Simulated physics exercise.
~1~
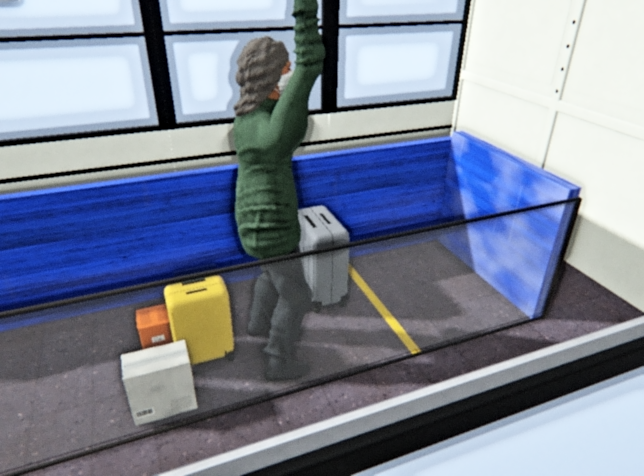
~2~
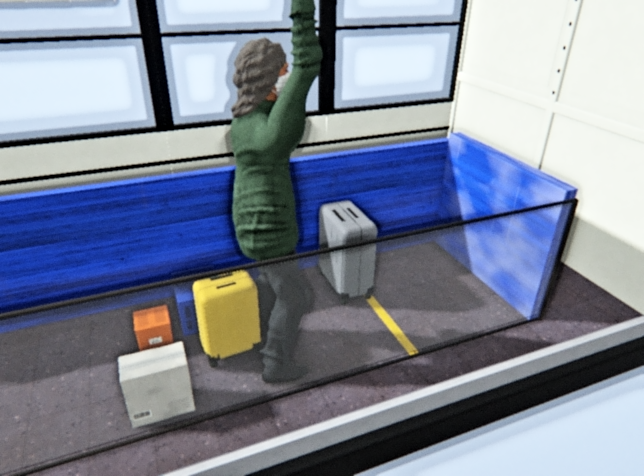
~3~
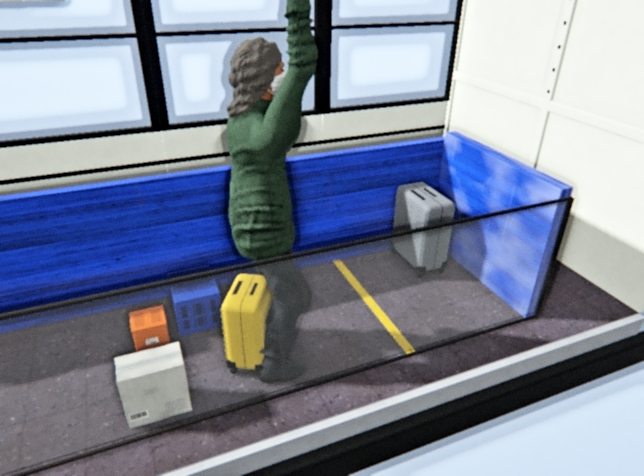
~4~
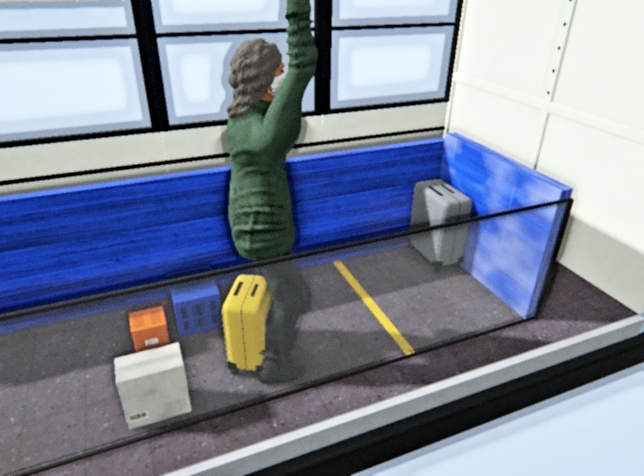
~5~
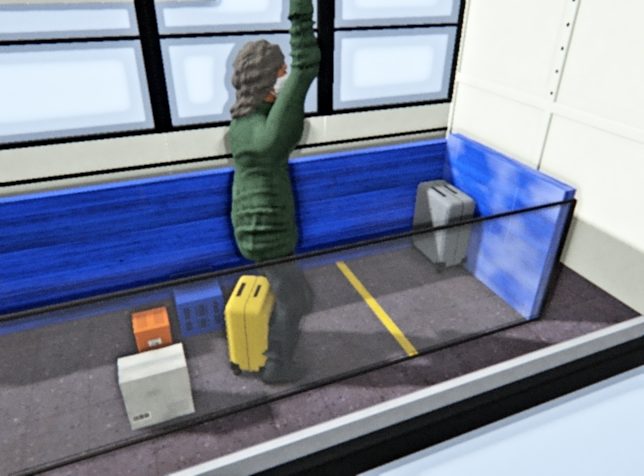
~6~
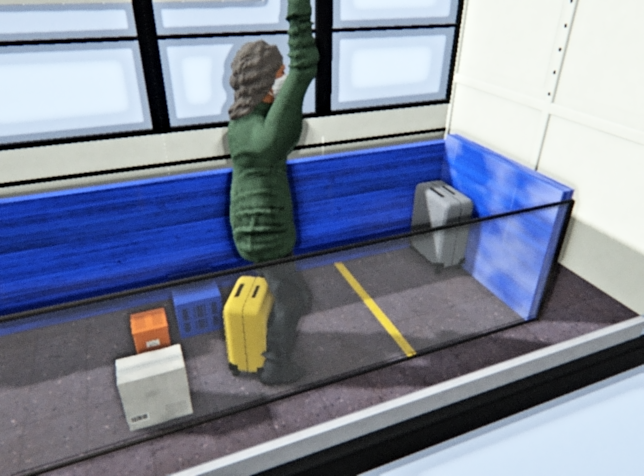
A passenger in a green top with grey hair stands in a shuttle bay, one arm raised, seen from above through a slightly swaying view. Around the passenger's legs are a yellow wheeled case, an orange tub and a white carton to the left, and a big grey case to the right, near a yellow floor line. The grey case rolls right across the line while the yellow case slides a shorter way right, revealing a blue crate behind. The grey case eases to the blue end panel. Both cases finish upright and still, the yellow one short of the line.
